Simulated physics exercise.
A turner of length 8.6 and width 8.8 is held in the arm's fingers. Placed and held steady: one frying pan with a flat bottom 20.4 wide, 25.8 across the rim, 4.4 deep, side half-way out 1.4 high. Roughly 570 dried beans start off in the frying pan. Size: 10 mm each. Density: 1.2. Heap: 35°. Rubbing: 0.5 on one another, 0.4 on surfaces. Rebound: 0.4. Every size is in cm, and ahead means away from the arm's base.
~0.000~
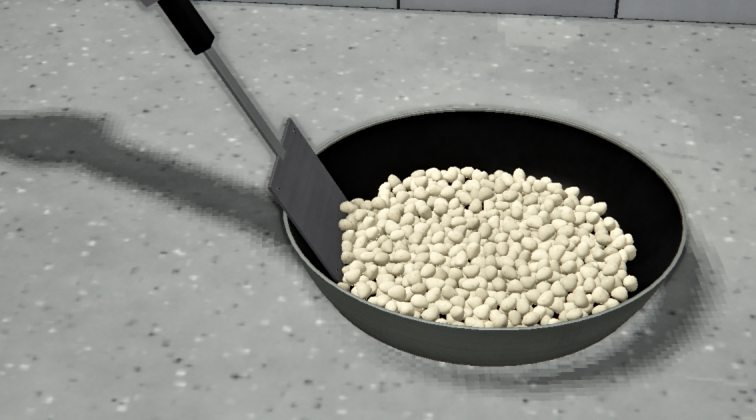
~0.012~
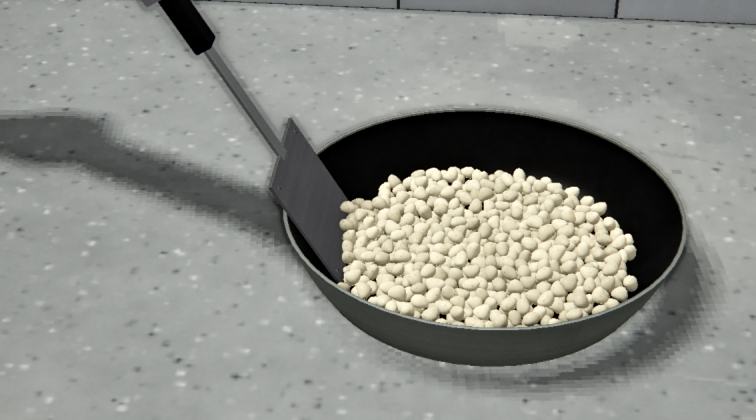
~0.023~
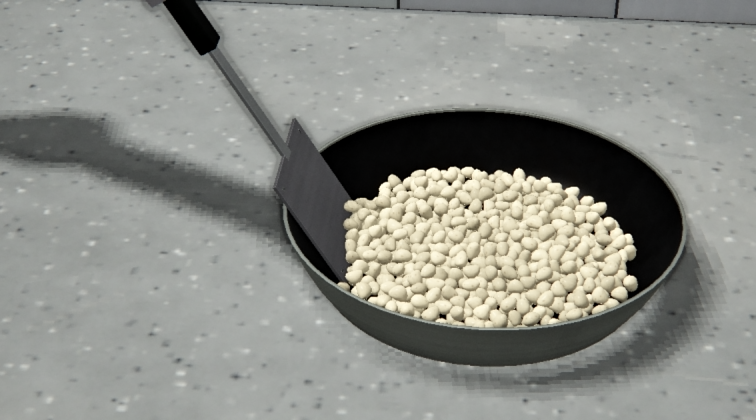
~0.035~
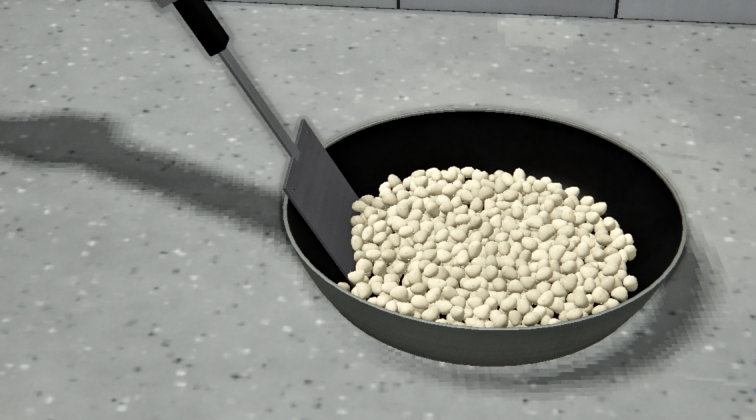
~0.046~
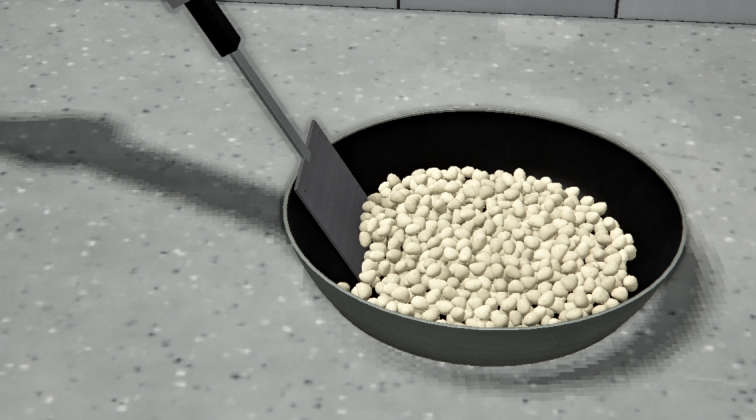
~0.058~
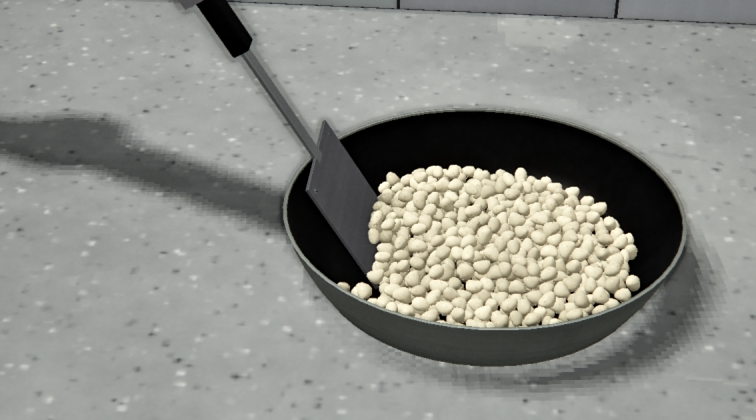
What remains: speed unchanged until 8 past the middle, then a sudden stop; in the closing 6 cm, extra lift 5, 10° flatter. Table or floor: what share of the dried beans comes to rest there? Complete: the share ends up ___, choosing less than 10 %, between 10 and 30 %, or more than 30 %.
The share ends up less than 10 %.
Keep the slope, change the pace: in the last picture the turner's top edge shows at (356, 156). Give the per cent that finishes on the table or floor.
Roughly 20 per cent.
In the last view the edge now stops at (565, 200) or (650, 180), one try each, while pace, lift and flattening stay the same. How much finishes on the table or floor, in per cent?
First try about 0 percent, second about 20 percent.
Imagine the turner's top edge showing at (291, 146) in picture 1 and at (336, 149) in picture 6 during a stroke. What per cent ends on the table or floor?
Roughly 10 percent ends up there.
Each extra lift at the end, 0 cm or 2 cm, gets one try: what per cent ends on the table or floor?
You'd get some 5 per cent with the first setting and some 5 per cent with the second.
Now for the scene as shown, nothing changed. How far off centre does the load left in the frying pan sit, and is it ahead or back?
Ahead, by around 5.0 cm.
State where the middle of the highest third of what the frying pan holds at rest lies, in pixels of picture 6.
It is centred near (624, 237) in the last view.
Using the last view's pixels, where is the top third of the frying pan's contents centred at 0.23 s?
I'd put it somewhere near (607, 231).
After 0.14 s, sloping 59°, highest piece 4 above the table; 574 in the frying pan.
After 0.23 s, sloping 56°, highest piece 5 above the table; 574 in the frying pan.
After 0.47 s, sloping 49°, highest piece 5 above the table; 549 in the frying pan, 25 on the table or floor.
After 1.52 s, sloping 49°, highest piece 5 above the table; 549 in the frying pan, 25 on the table or floor.
In the end, 549 in the frying pan, 25 on the table or floor. That is 4 % on the table or floor.
